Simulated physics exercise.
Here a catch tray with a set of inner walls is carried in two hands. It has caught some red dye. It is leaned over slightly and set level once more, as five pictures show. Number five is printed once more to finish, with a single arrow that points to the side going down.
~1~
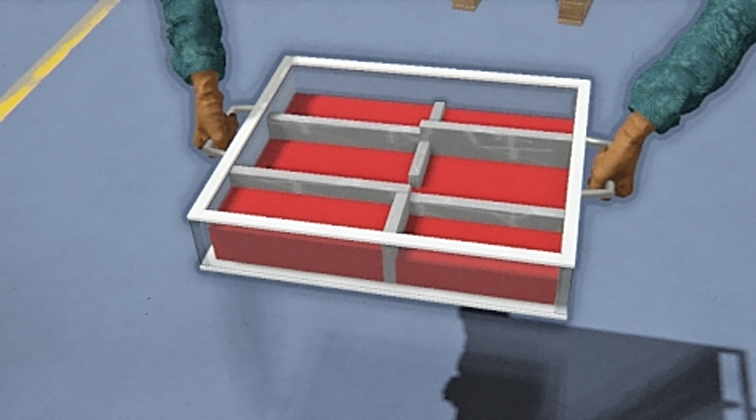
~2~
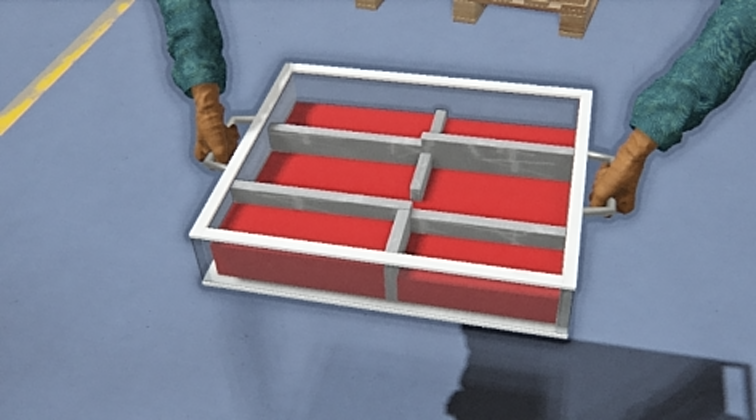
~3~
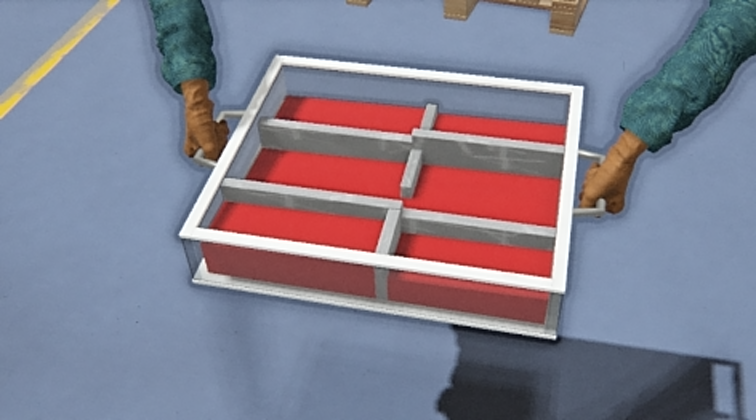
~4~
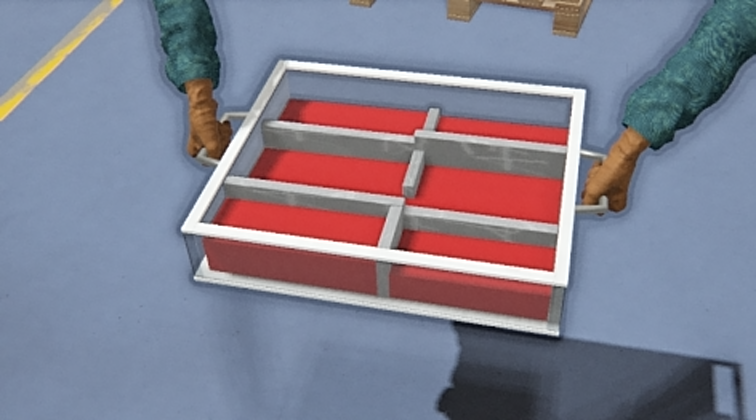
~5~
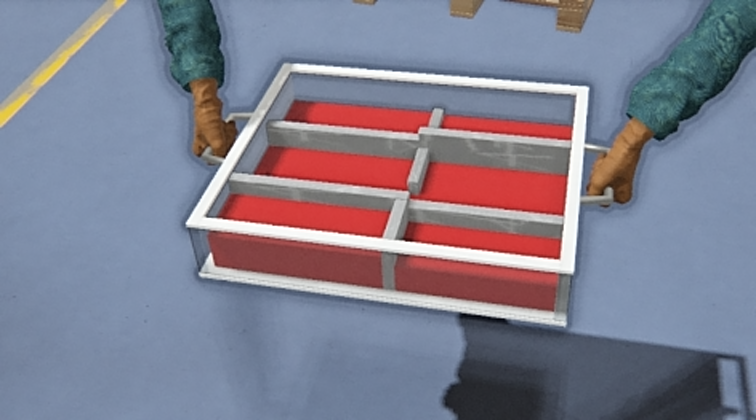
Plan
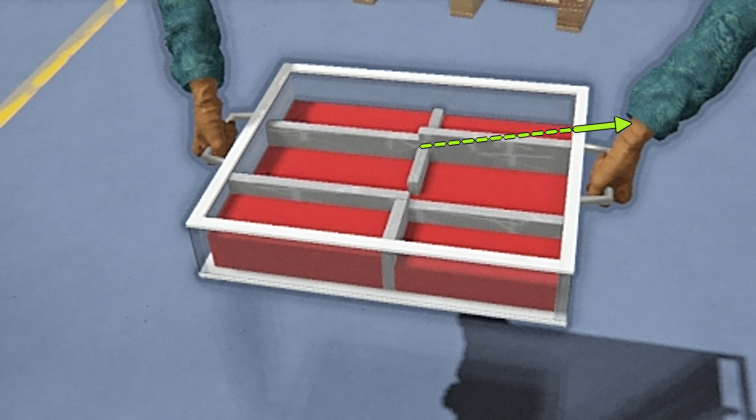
On a blue-grey floor, two gloved hands holding a divided tray of red dye, tipping it slightly forward and levelling it again.
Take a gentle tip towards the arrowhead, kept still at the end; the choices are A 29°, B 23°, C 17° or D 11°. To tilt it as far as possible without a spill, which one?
That is angle D.
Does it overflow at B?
Yes.
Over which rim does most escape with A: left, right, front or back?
The right rim.
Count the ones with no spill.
One.
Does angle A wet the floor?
Yes.
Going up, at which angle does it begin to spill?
Here it is angle C.
The tray is level; deepest in the front left bay, at (307, 215), shallowest in the back right.
Tipped about 3° down to the front; no wall is crossed.
Tipped about 5° down to the front; no wall is crossed.
Tipped about 2° down to the front; no wall is crossed.
The tray is level; deepest in the front left bay, at (306, 222), shallowest in the back right.
The arrow ends at (625, 123).
For angle A, about 50 % goes over the rim.
For angle B, about 31 % goes over the rim.
For angle C, about 5 % goes over the rim.
For angle D, nothing spills; the centre right bay holds the most.
